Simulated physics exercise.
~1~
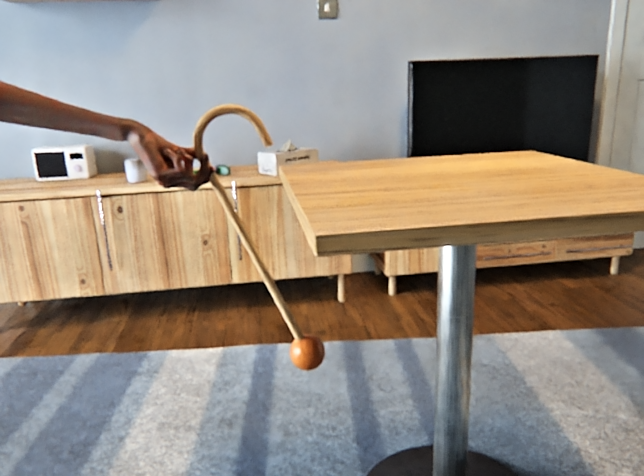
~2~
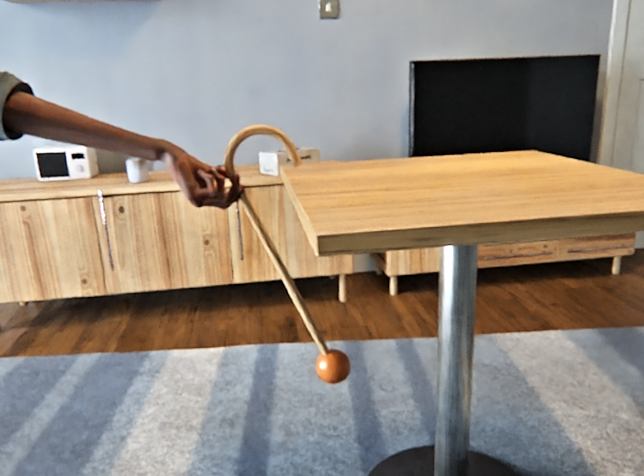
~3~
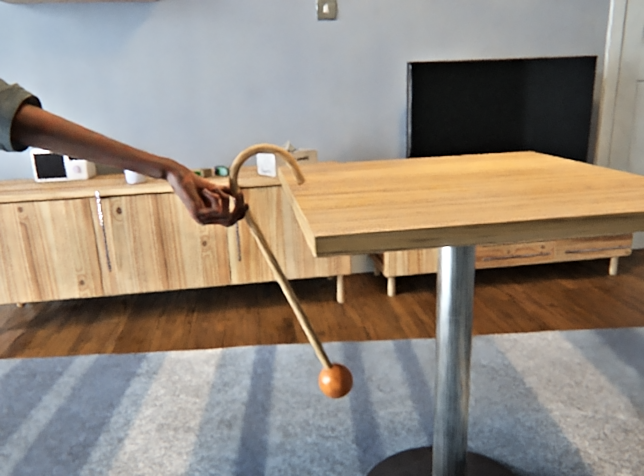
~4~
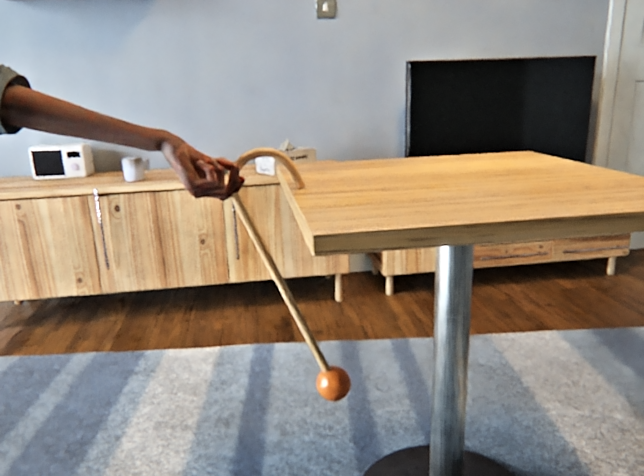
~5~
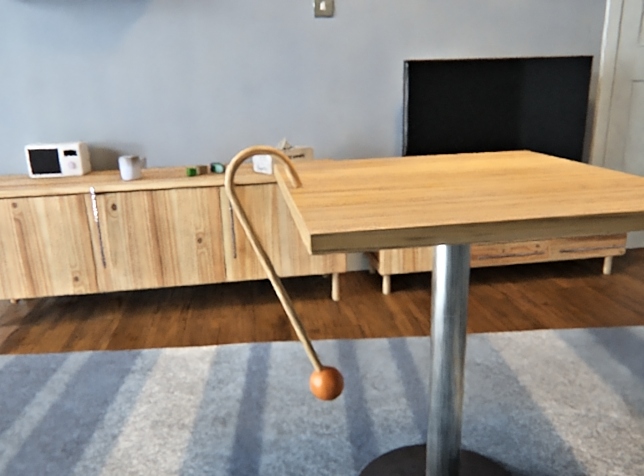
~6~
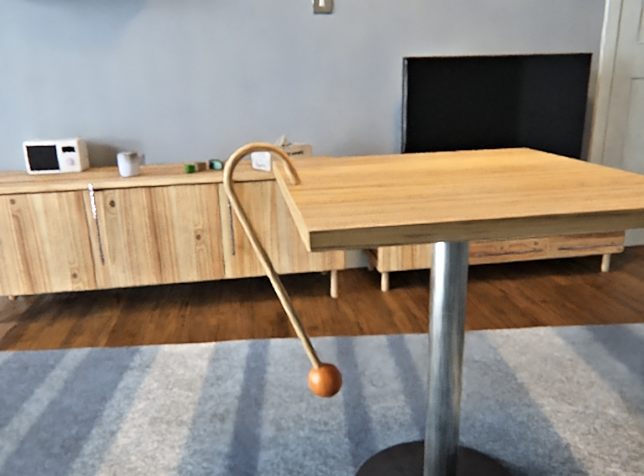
A curved wooden stick with an orange ball is hooked on a table by a hand, hanging there after release.
